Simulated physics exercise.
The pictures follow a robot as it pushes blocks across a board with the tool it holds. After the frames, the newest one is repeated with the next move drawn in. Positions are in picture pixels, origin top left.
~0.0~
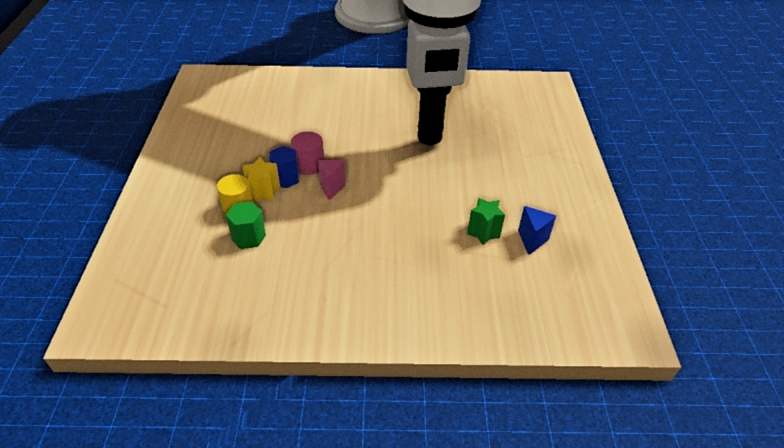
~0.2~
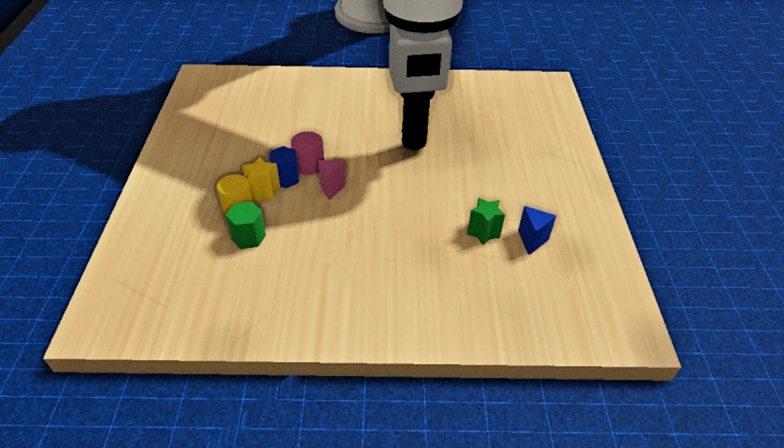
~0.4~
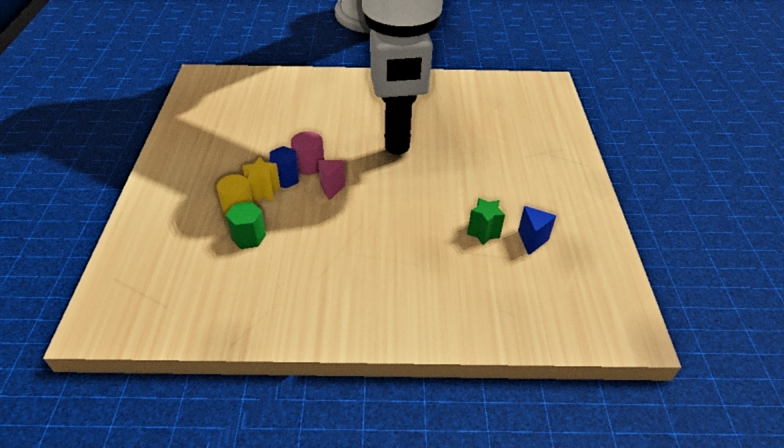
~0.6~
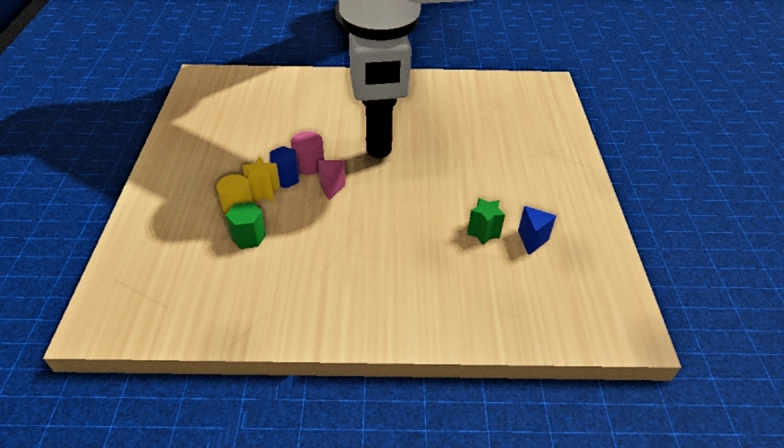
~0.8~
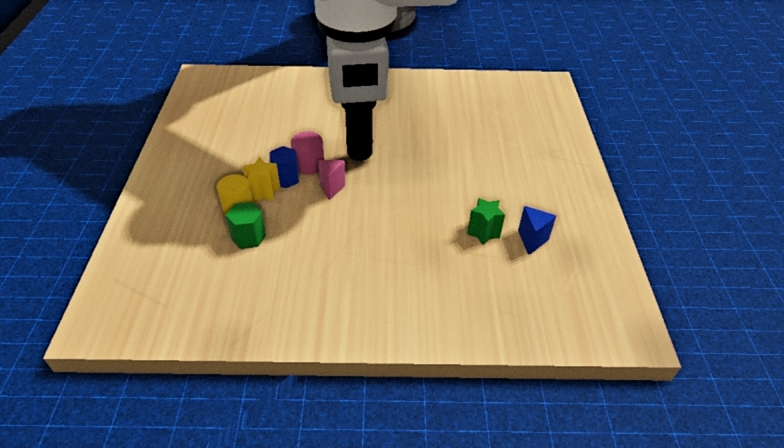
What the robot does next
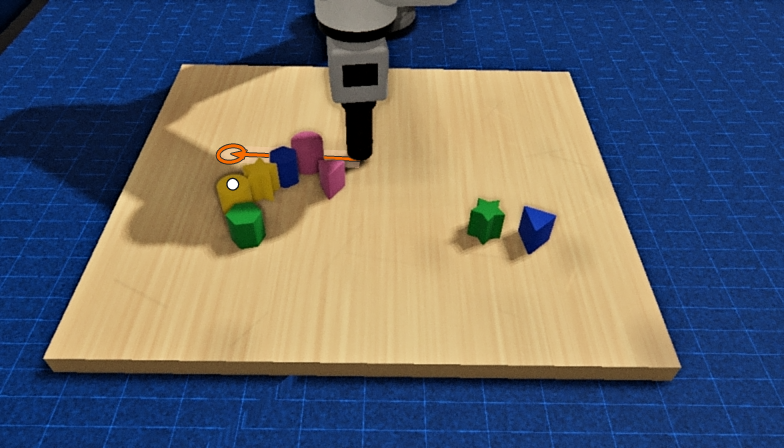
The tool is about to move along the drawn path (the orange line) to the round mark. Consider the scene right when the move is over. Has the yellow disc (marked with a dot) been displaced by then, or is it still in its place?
It's moved.
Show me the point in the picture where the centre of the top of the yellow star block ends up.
I think it will end close to (251, 180).
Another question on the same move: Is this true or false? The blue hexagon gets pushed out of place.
That claim is true.
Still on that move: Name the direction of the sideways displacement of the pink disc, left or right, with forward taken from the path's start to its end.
It moves left.
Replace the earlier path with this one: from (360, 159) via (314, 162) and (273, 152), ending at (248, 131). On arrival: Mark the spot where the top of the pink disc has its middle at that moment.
It should be at about (237, 134).
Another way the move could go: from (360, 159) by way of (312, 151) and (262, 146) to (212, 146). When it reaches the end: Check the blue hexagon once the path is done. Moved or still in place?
That block slides.
The drawn path runs from (360, 159) to (231, 154); the dot is on the yellow disc.
What follows on the original path. One third of the way, tool (315, 151); yellow disc (227, 188); yellow star block (255, 173); blue hexagon (270, 158), turned 35° anticlockwise; pink disc (285, 140).
Two thirds of the way, tool (272, 150); yellow disc (224, 193); yellow star block (251, 180), turned 20° anticlockwise; blue hexagon (249, 160), turned 95° anticlockwise; pink disc (243, 142).
At the end, tool (230, 148); yellow disc (224, 193); yellow star block (251, 180), turned 20° anticlockwise; blue hexagon (249, 160), turned 100° anticlockwise; pink disc (218, 148).
